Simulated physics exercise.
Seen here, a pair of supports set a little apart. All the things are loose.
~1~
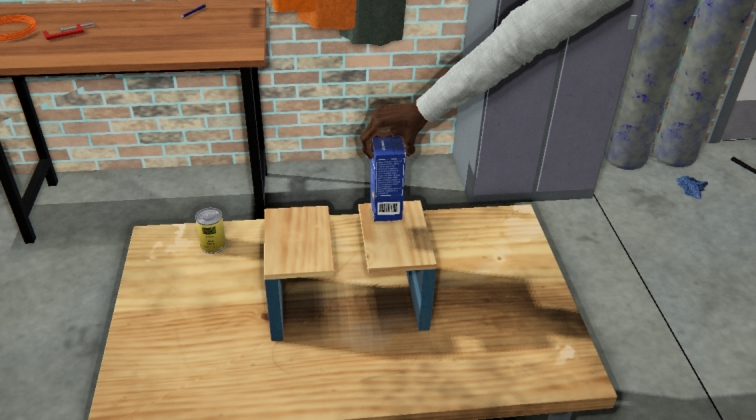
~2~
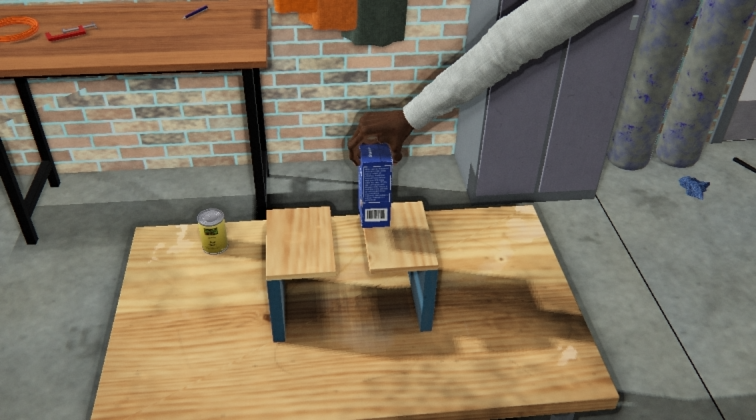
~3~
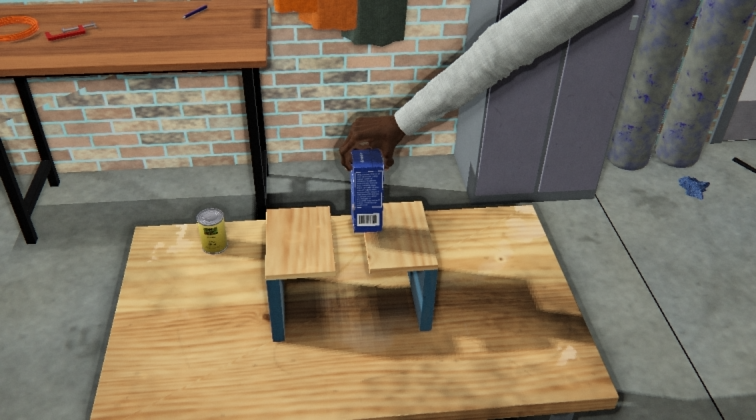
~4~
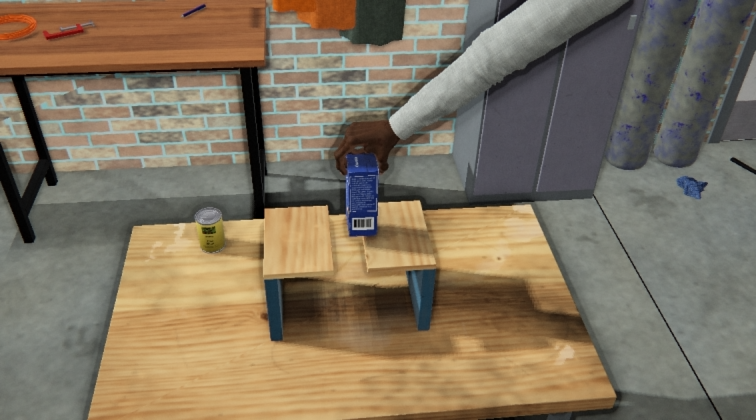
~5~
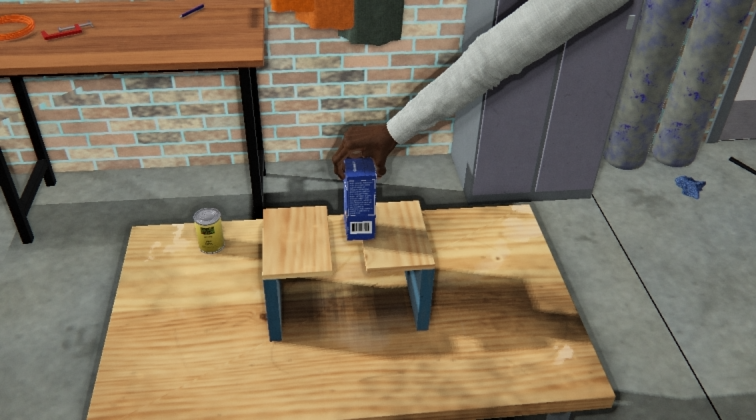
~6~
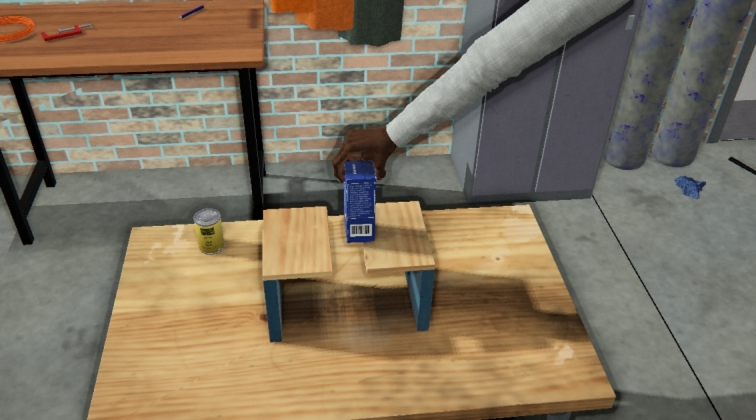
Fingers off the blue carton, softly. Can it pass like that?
Here the carton is caught.
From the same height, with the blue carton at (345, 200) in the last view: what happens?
Then it goes down the gap.
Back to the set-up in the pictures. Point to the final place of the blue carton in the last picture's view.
Around (315, 227).
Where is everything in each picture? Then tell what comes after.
On its way; blue carton (387, 179); yellow tin (211, 231), in the first picture.
On its way; blue carton (375, 185); yellow tin (213, 232), in the second picture.
On its way; blue carton (367, 190); yellow tin (213, 231), in the third picture.
On its way; blue carton (362, 194); yellow tin (211, 231), in the fourth picture.
On its way; blue carton (360, 199); yellow tin (210, 231), in the fifth picture.
Poised above the slot; blue carton (360, 201); yellow tin (210, 232), in the sixth picture.
Then, 0.40 s later than the last frame, blue carton tilted by 20° near (346, 208).
Then, 0.50 s later than the last frame, blue carton tilted by 50° near (329, 220).
When it is over, lying over on the stand or table, blue carton; yellow tin as before. End places, in pixels of the last picture, blue carton near (315, 227). The carton lodges.
